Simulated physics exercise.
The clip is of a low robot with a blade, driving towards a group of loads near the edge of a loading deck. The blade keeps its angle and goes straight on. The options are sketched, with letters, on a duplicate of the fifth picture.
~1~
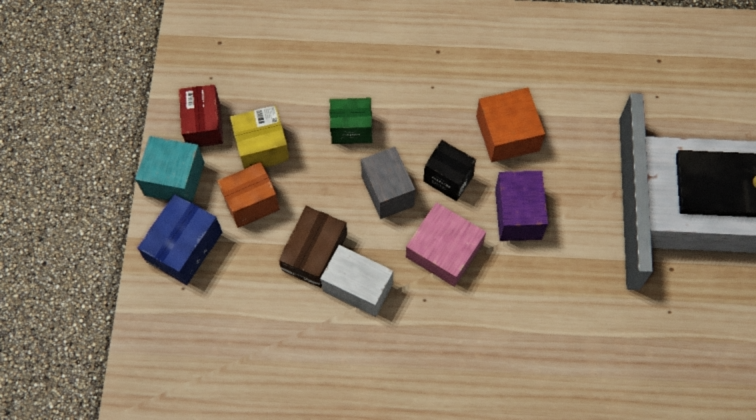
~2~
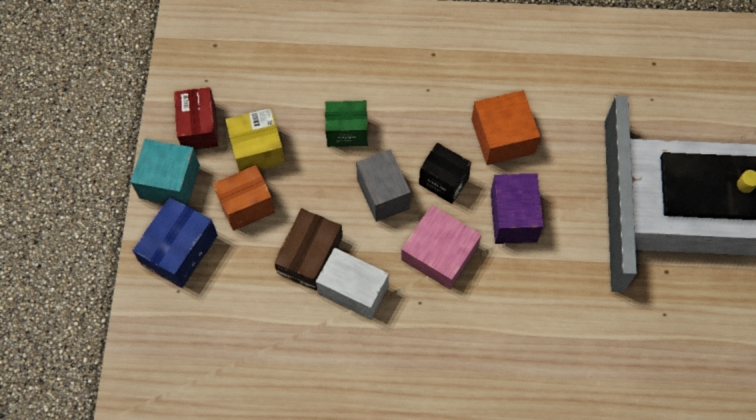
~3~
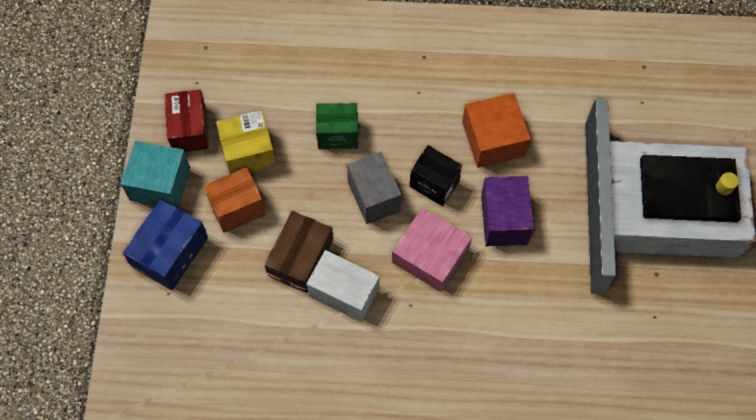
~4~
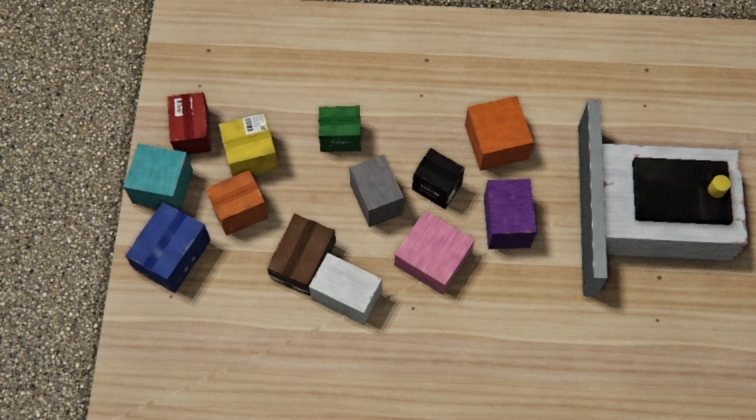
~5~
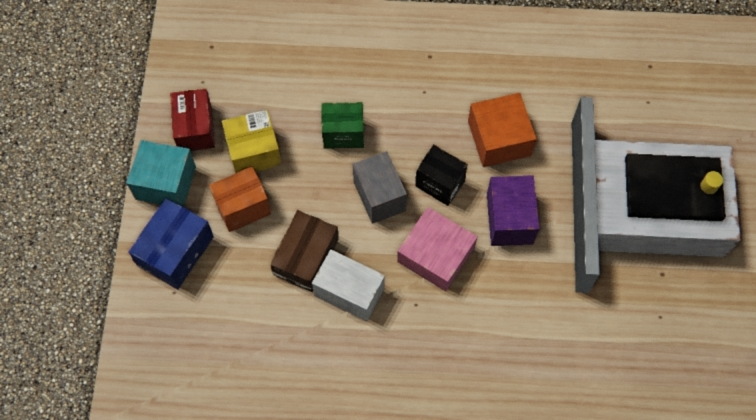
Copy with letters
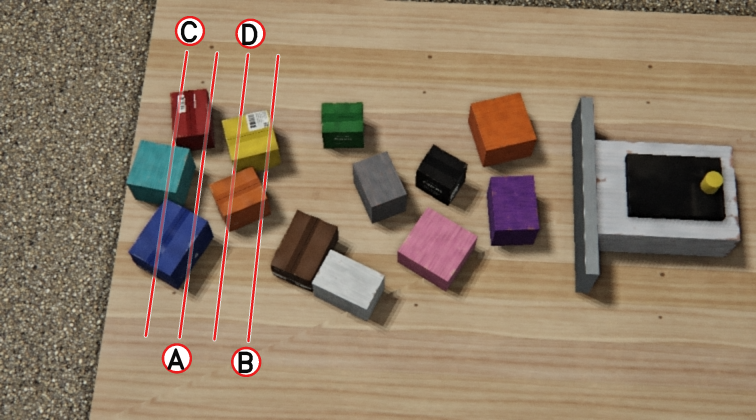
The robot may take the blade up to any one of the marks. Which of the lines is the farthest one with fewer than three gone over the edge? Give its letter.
B is the last line within the limit.
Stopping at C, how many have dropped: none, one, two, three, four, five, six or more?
Six or more.
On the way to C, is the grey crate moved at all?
Yes.
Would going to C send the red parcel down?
By then, yes.
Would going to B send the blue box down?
No.
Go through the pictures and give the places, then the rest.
In the first frame, turquoise crate (171, 171); black parcel (450, 171); grey crate (388, 183).
In the second frame, robot (704, 185); yellow parcel (256, 142).
In the third frame, robot (683, 187); brown box (299, 252).
In the fourth frame, robot (675, 190); pink crate (434, 253).
In the fifth frame, robot (667, 186); blue box (172, 244); green parcel (343, 125); purple crate (513, 211).
On the marked copy, A at (199, 187); B at (264, 190); C at (168, 185); D at (232, 189).
Taking B. A third of the way, robot (548, 180); orange crate (437, 126); pink crate (422, 260).
Two thirds of the way, robot (429, 175); orange box (231, 202); yellow parcel (238, 146).
When it is over, robot (341, 171); turquoise crate (126, 169); red parcel (145, 113); none fallen.
As for the rest, A drops seven; C drops eight; D drops four.
